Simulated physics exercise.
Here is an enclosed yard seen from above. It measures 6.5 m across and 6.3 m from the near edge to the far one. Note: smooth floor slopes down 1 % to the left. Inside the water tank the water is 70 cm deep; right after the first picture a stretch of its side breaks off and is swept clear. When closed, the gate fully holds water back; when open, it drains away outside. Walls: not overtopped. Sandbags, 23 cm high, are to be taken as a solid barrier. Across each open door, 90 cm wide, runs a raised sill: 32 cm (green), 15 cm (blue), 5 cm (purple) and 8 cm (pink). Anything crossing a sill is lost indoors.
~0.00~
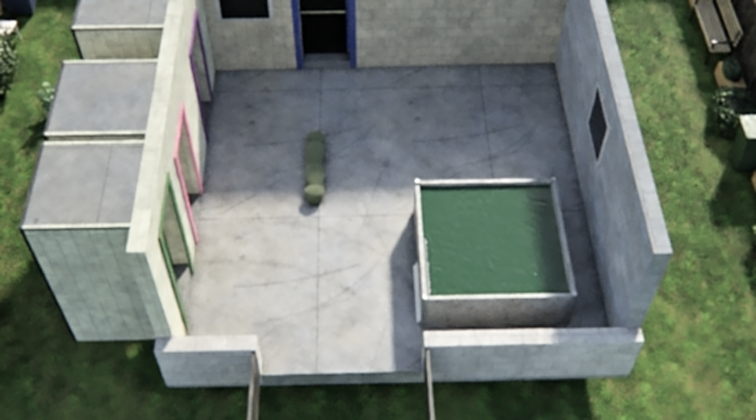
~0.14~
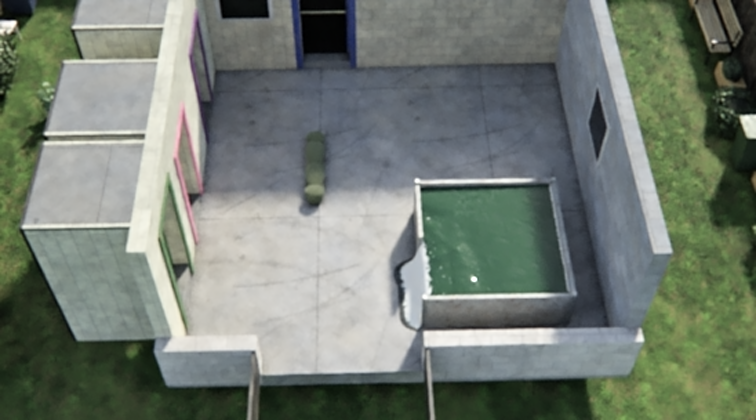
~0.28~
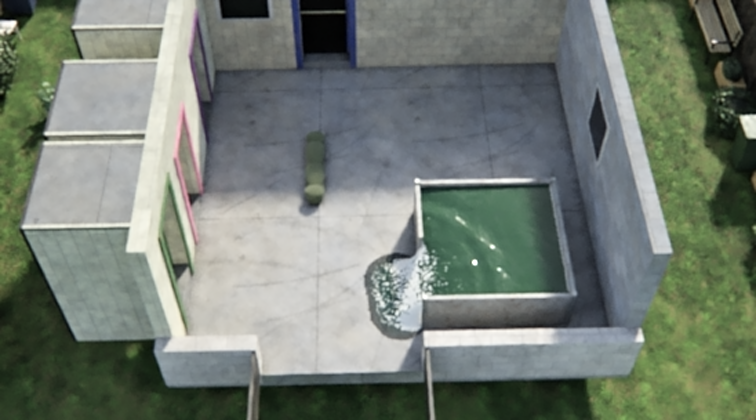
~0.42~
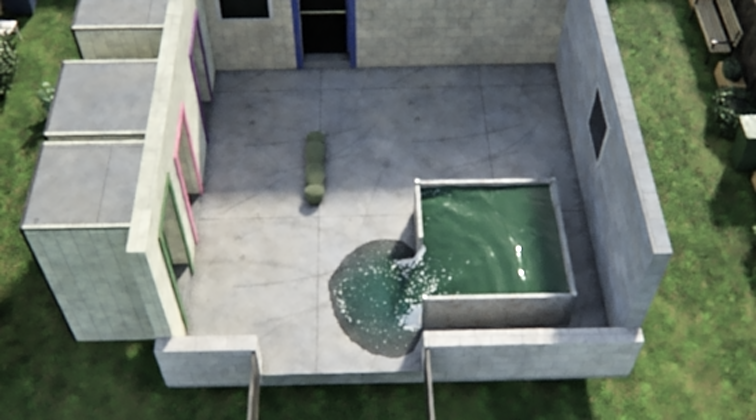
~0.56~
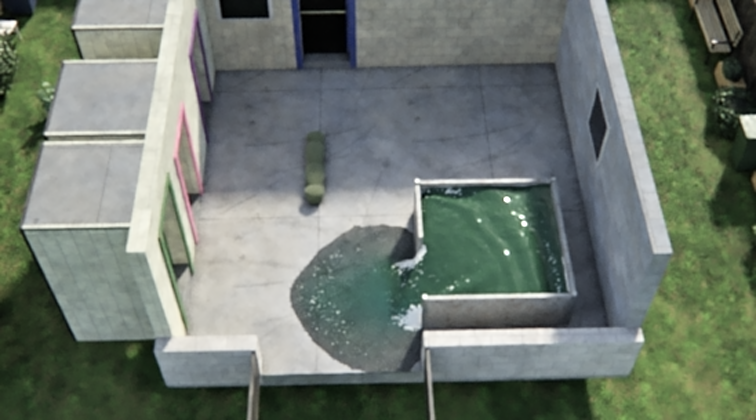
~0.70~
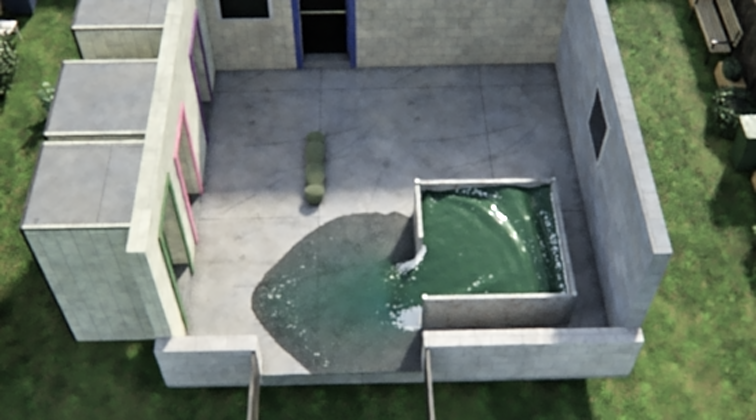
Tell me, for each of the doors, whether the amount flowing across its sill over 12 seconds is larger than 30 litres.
For 12 seconds: The green door, not larger; the blue door, not larger; the purple door, larger; the pink door, larger.
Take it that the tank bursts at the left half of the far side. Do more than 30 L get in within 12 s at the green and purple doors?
Against the limit, the green door stays within it and the purple door exceeds it.
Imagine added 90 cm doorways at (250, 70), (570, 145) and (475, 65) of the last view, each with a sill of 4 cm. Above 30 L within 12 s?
The first one exceeds it, the second one doesn't reach it, and the third one doesn't reach it.
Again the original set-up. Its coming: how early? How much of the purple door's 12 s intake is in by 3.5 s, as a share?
0 percent or so by then.
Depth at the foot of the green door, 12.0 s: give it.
I'd say close to 8.0 cm.
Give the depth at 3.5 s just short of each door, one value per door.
Depth readings (cm): Green = 22; blue = 0; purple = 6; pink = 15.
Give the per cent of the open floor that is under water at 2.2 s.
Close to 30 in a hundred.
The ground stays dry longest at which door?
Blue.
After 1.4 s water covers 25 % of the floor and is deepest (43 cm) near (183, 362); green door 26 cm at the sill, 0 L in, blue door not reached, purple door not reached, pink door not reached.
After 2.2 s water covers 30 % of the floor and is deepest (41 cm) near (183, 362); green door 34 cm at the sill, 0 L in, blue door not reached, purple door not reached, pink door 18 cm at the sill, 13 L in.
After 3.5 s water covers 40 % of the floor and is deepest (26 cm) near (195, 362); green door 22 cm at the sill, 2 L in, blue door not reached, purple door 6 cm at the sill, 0 L in, pink door 15 cm at the sill, 62 L in.
After 7.0 s water covers 60 % of the floor and is deepest (19 cm) near (214, 83); green door 13 cm at the sill, 2 L in, blue door 11 cm at the sill, 0 L in, purple door 10 cm at the sill, 12 L in, pink door 10 cm at the sill, 101 L in.
After 12.0 s water covers 90 % of the floor and is deepest (10 cm) near (215, 76); green door 8 cm at the sill, 2 L in, blue door 7 cm at the sill, 0 L in, purple door 10 cm at the sill, 116 L in, pink door 7 cm at the sill, 106 L in.
